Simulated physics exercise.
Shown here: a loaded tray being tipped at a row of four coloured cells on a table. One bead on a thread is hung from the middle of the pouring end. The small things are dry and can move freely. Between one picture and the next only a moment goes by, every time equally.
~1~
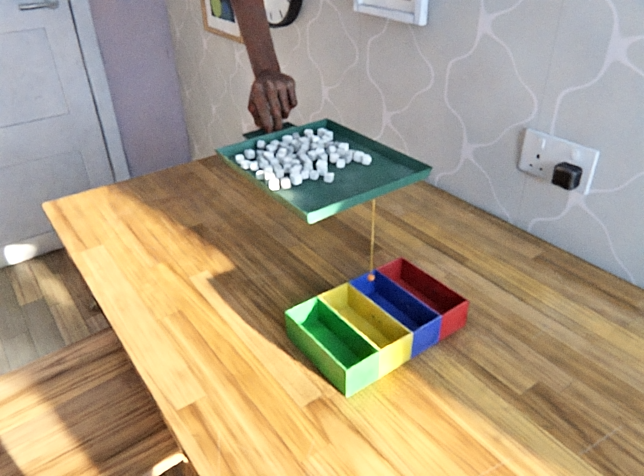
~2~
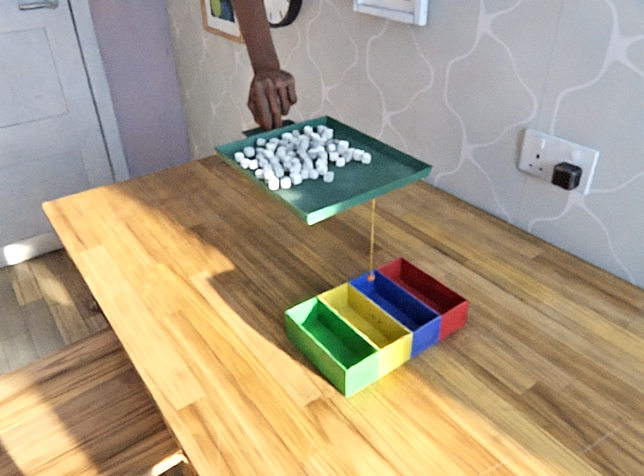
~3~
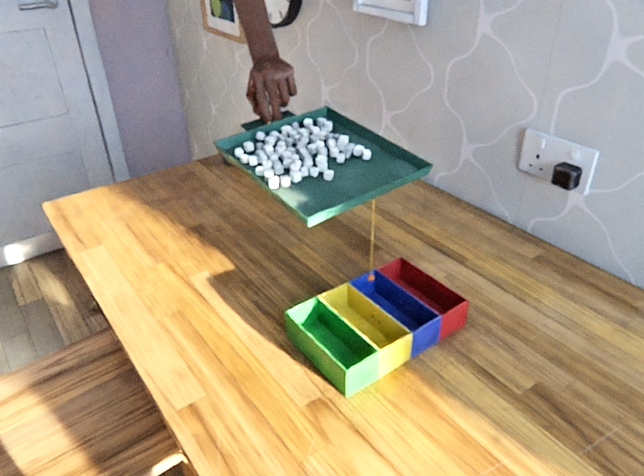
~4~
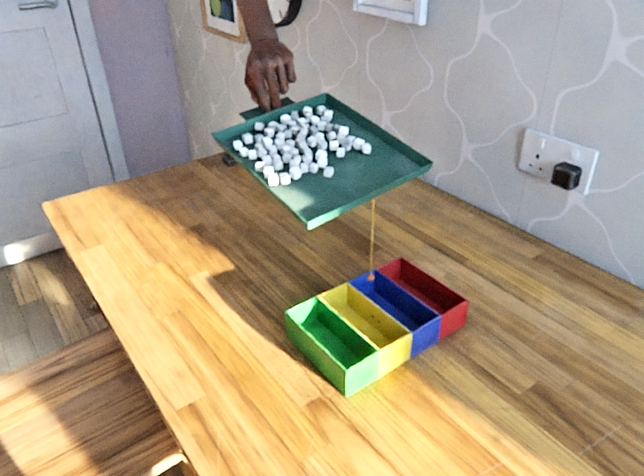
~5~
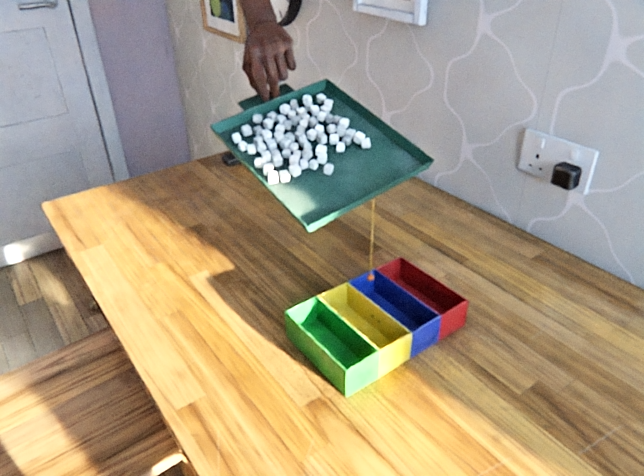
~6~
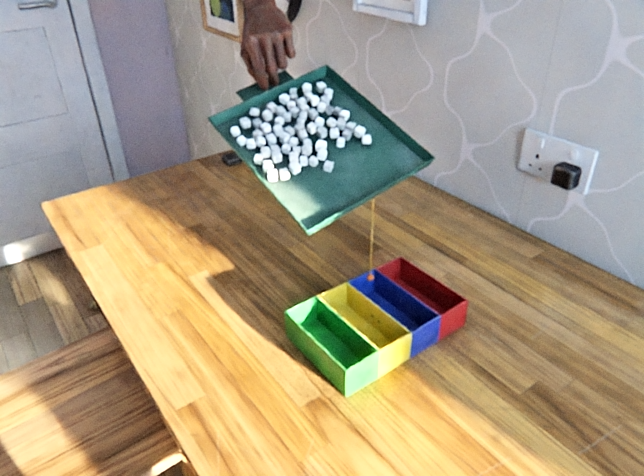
The video shows a hand holding a green tray of small white cubes above green, yellow, blue and red compartments on a wooden table, then gradually raising the handle end so the tray slants more steeply toward its front left corner.
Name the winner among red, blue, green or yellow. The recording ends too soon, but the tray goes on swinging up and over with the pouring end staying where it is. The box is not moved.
Winner: Green.
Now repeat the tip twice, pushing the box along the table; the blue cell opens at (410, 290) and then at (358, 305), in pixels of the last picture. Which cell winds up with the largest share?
First try: The green cell. Second try: That yellow cell.
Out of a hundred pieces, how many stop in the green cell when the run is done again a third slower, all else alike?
I'd put it near 50 per cent.
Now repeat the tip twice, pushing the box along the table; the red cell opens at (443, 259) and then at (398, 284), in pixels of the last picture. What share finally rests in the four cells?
First placement near 20 percent, second near 90 percent.
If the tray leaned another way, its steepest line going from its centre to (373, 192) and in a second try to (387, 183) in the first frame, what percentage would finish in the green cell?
It comes to about 10 per cent the first time and about 0 per cent the second.
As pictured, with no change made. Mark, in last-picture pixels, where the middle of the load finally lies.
(327, 343).
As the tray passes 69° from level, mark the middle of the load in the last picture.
In the last view, the load is centred close to (318, 202).
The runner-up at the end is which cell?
Next in line is the yellow cell.
Shortly afterwards, tray tipped steeply; the bulk on the tray; near a quarter falling or outside the box.
Next, tray tipped past a quarter turn; only a few on the tray; near half in the green cell; a little in the yellow cell; a little in the blue cell; near a quarter falling or outside the box.
Some moments later, tray tipped past a quarter turn; near two thirds in the green cell; near a quarter in the yellow cell; a little in the blue cell; a little falling or outside the box.
In the end, tray tipped past a quarter turn; near two thirds in the green cell; near a quarter in the yellow cell; a little in the blue cell; none at all in the red cell; a little outside the box.
